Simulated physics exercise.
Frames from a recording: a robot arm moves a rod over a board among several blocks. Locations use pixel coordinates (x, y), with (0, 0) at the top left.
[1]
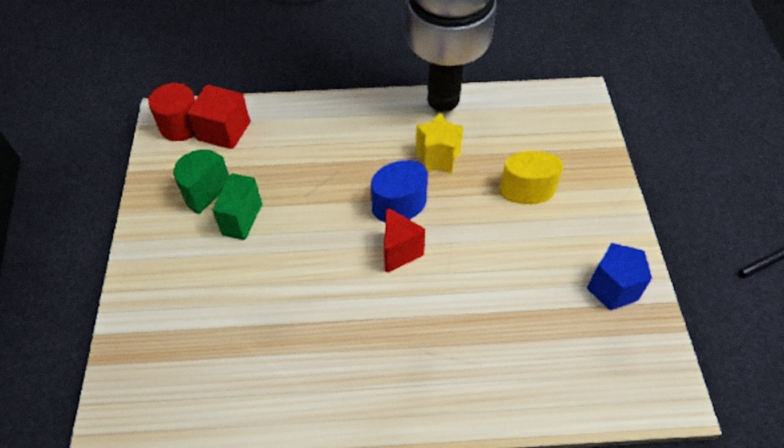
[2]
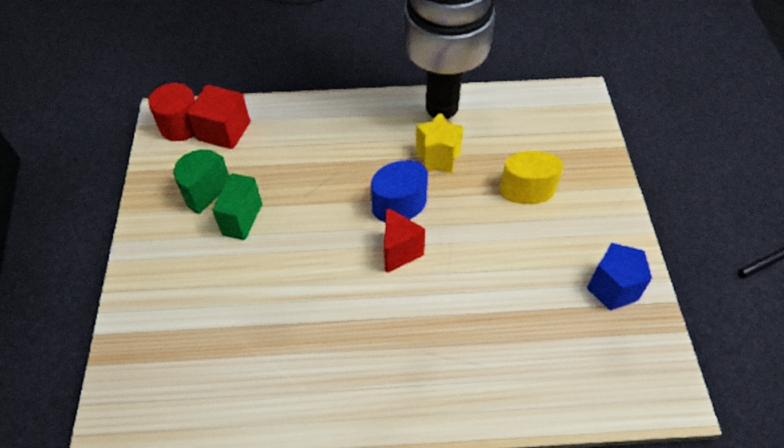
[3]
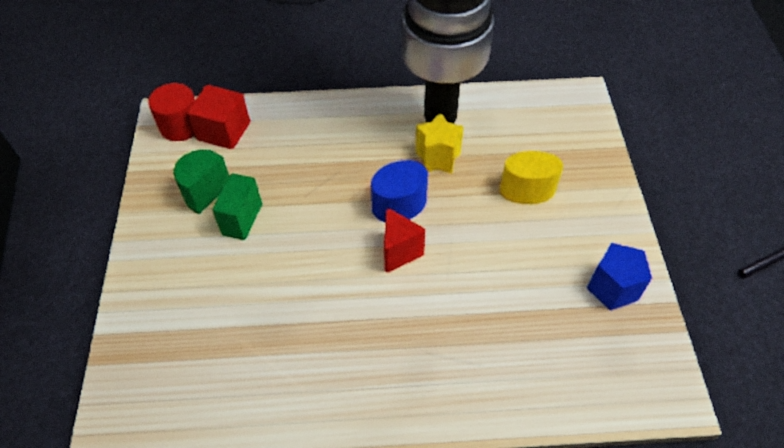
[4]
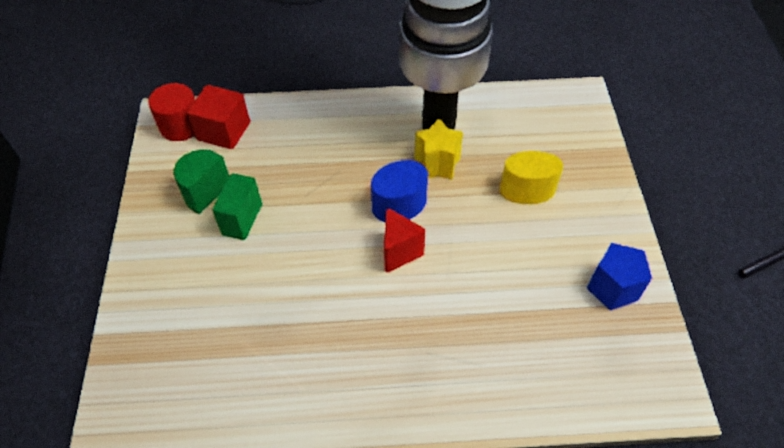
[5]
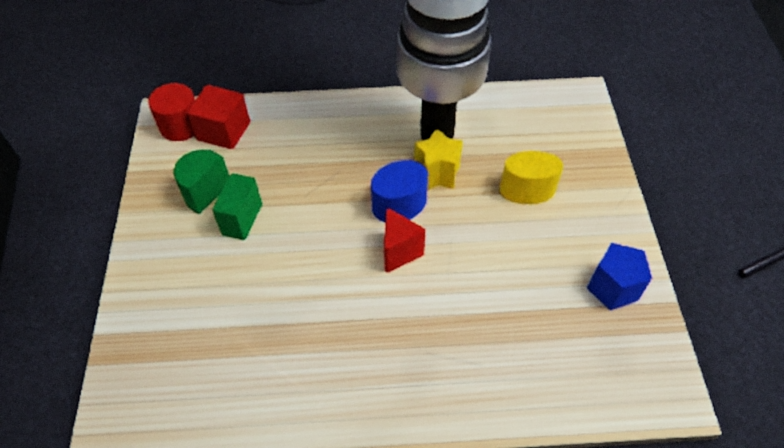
A pale striped wooden board lies on a dark surface, seen from above at an angle by a still camera. Red and green blocks sit at upper left, a blue rounded block and red triangular one near the middle, yellow ones to the upper right, and a blue one at right. A robot arm's dark rod moves slightly down from the top edge, nudging the yellow star a little toward the viewer.
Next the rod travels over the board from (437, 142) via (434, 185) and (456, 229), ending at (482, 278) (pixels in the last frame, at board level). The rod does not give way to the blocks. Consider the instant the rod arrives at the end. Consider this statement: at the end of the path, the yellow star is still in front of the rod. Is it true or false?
That statement is accurate.
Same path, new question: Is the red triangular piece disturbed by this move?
It keeps its spot.
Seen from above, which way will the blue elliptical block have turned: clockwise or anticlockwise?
From above, the blue elliptical block will be seen to turn clockwise.
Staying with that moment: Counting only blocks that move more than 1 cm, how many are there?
The result: Two blocks.
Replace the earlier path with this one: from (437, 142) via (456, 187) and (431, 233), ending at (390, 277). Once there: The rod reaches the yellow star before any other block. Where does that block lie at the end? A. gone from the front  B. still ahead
Letter B.
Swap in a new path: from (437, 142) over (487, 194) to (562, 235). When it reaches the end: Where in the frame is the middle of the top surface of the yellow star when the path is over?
Roughly at (459, 186).
The first path, step by step. One third of the way, rod (435, 178); blue elliptical block (394, 191), turned 40° clockwise; yellow star (453, 190), turned 35° anticlockwise.
Two thirds of the way, rod (458, 224); blue elliptical block (394, 191), turned 40° clockwise; yellow star (479, 234), turned 60° anticlockwise.
At the end, rod (483, 271); blue elliptical block (394, 191), turned 40° clockwise; red triangular piece in place; yellow star (508, 285), turned 60° anticlockwise.
